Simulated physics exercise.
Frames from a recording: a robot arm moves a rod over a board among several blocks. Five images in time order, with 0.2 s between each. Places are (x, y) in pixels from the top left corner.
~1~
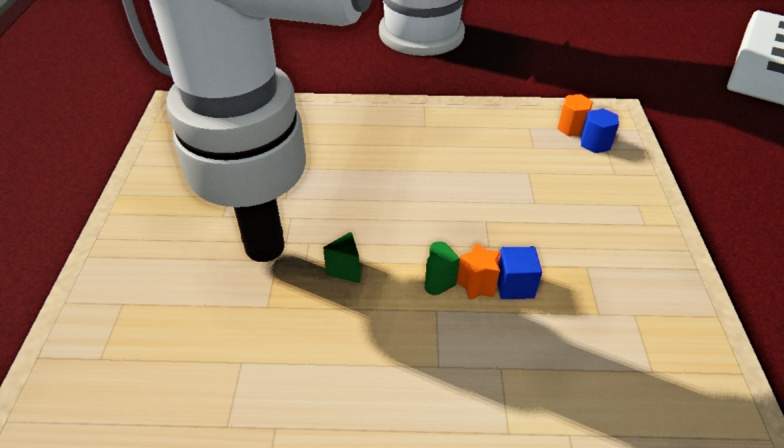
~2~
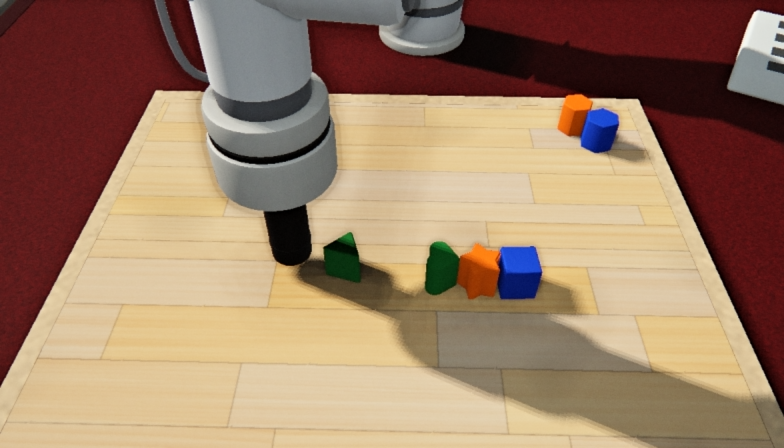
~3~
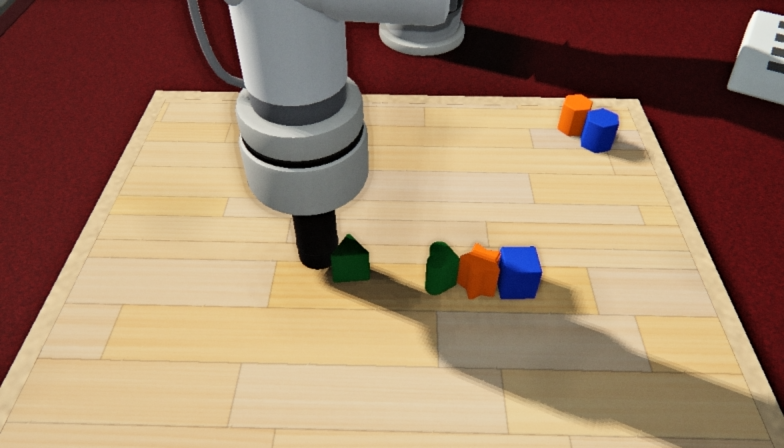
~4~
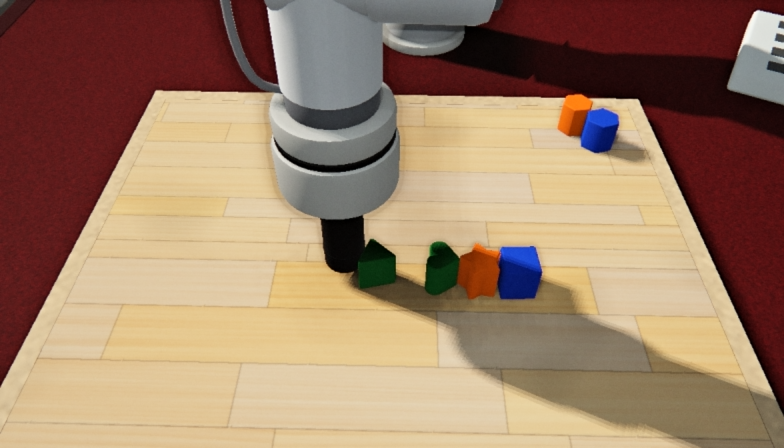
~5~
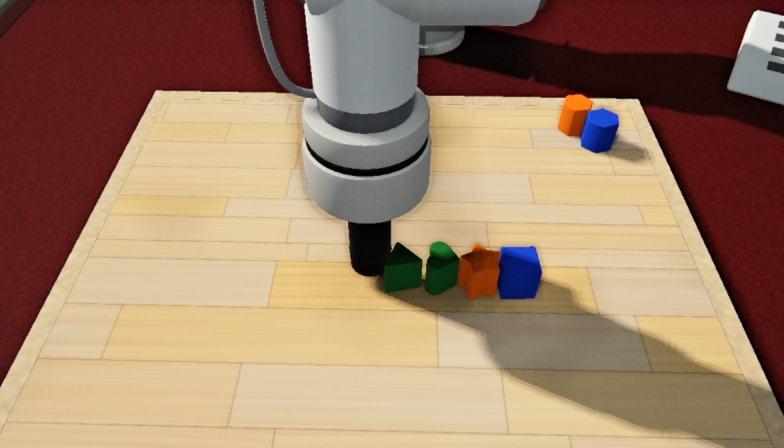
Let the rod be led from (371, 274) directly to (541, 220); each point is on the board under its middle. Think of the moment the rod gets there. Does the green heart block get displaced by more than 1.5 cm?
It seems not.
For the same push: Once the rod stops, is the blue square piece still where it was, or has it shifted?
The blue square piece keeps its place.
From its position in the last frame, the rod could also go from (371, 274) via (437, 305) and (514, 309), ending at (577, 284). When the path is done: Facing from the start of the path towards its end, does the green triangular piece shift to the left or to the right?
Well, taking the path from its start to its end as straight ahead, the green triangular piece moves to the right.
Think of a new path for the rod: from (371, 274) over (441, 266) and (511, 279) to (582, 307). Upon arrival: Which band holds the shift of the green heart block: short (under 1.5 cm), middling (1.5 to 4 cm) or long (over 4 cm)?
My answer is that it shifts 1.5 to 4 cm.
The first path, step by step. One third of the way, rod at (433, 244); green triangular piece at (419, 261), turned 40° clockwise; green heart block at (446, 260), turned 25° anticlockwise.
Two thirds of the way, rod at (490, 226); green triangular piece at (419, 261), turned 40° clockwise; green heart block at (446, 260), turned 25° anticlockwise.
At the end, rod at (544, 209); green triangular piece at (419, 261), turned 40° clockwise; green heart block at (446, 260), turned 25° anticlockwise; orange star block not moved; blue square piece not moved.
